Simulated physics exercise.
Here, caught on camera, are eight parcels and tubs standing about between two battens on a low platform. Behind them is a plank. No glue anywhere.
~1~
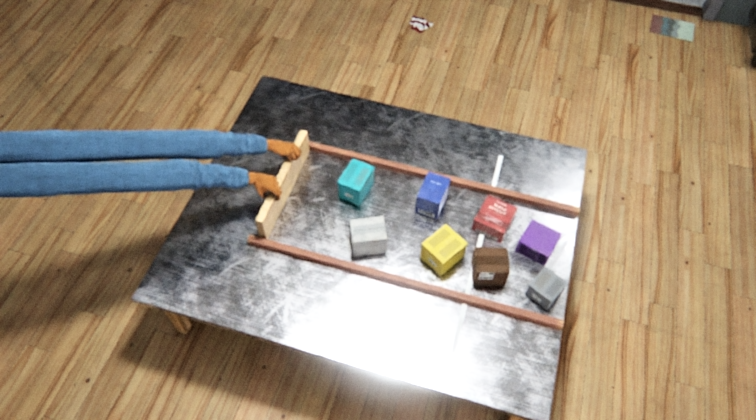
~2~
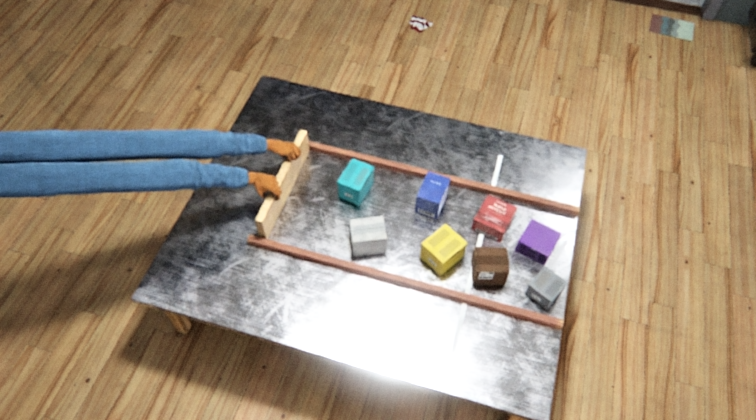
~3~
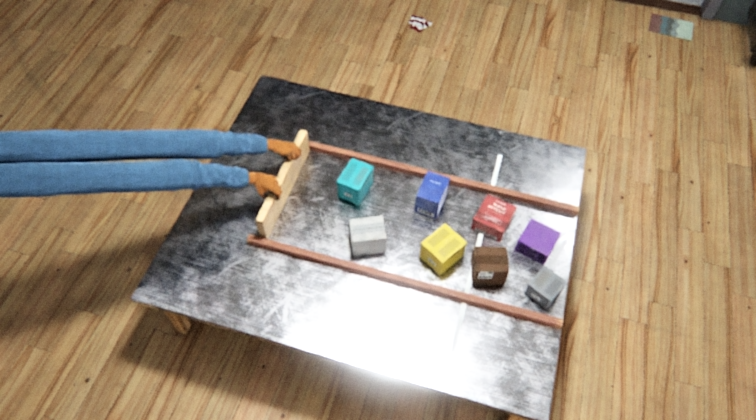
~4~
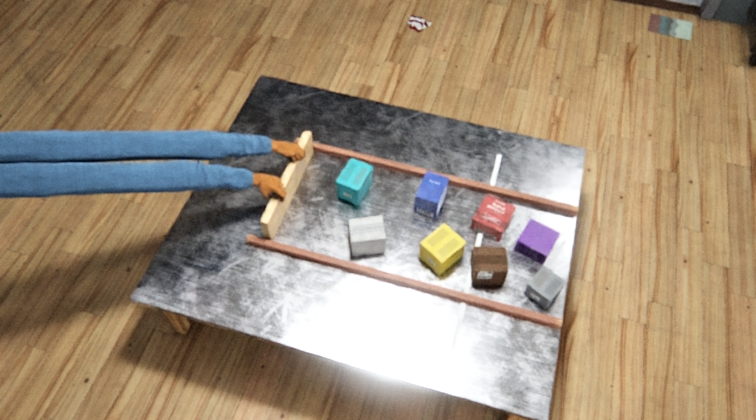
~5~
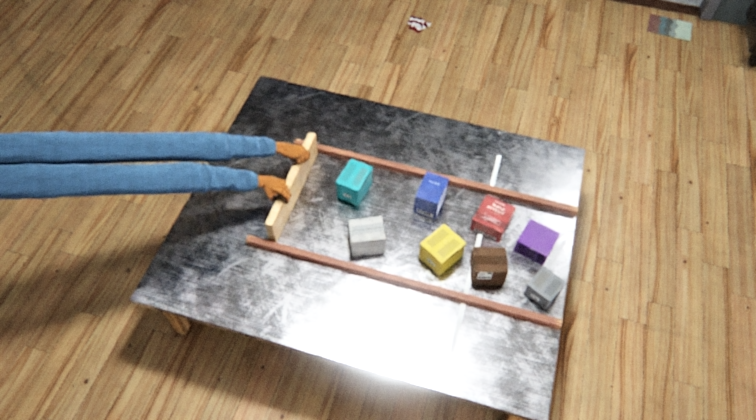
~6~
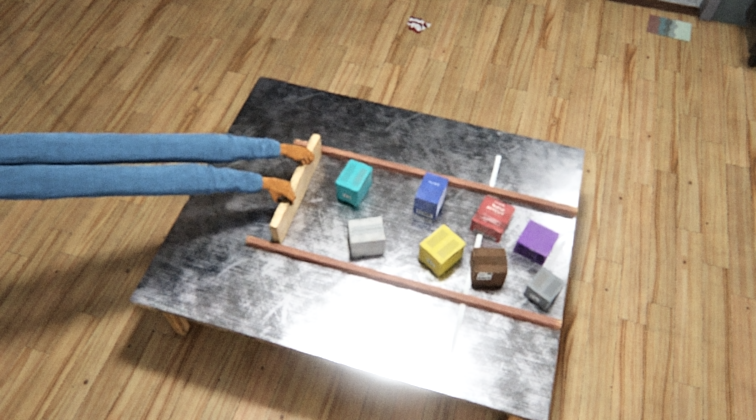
In the video, two blue-sleeved arms with orange gloves slide a wooden plank slightly to the right between two battens on a low platform, while the eight colored boxes and tubs standing in front of it stay in place.
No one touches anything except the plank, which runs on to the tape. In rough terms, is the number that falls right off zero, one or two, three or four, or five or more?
It is one or two.
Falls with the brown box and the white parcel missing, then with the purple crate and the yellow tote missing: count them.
First try: 1 fallen; other try: 0.
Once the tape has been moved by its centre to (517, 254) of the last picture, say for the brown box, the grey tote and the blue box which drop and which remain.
I'd say the brown box gets knocked off, the grey tote gets knocked off and the blue box stays aboard.
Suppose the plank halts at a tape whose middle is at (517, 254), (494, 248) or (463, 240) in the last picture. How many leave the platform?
Going through them in order, you'd see 4, 3 and 1.
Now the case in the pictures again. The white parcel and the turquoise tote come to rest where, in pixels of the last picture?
The one named first is at (488, 276), the next at (497, 218).
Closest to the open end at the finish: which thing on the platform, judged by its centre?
It's the brown box that ends nearest.
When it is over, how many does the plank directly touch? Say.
Number in contact with it: 2.
Soon after, none off yet; grey tote at rest near (544, 289); purple crate at rest near (536, 242); brown box at rest near (488, 267).
After that, none off yet; grey tote displaced a little near (549, 291); purple crate displaced a little near (546, 245); brown box displaced about its own width near (518, 273).
In the end, the number that fall off is one or two; gone, purple crate and grey tote.
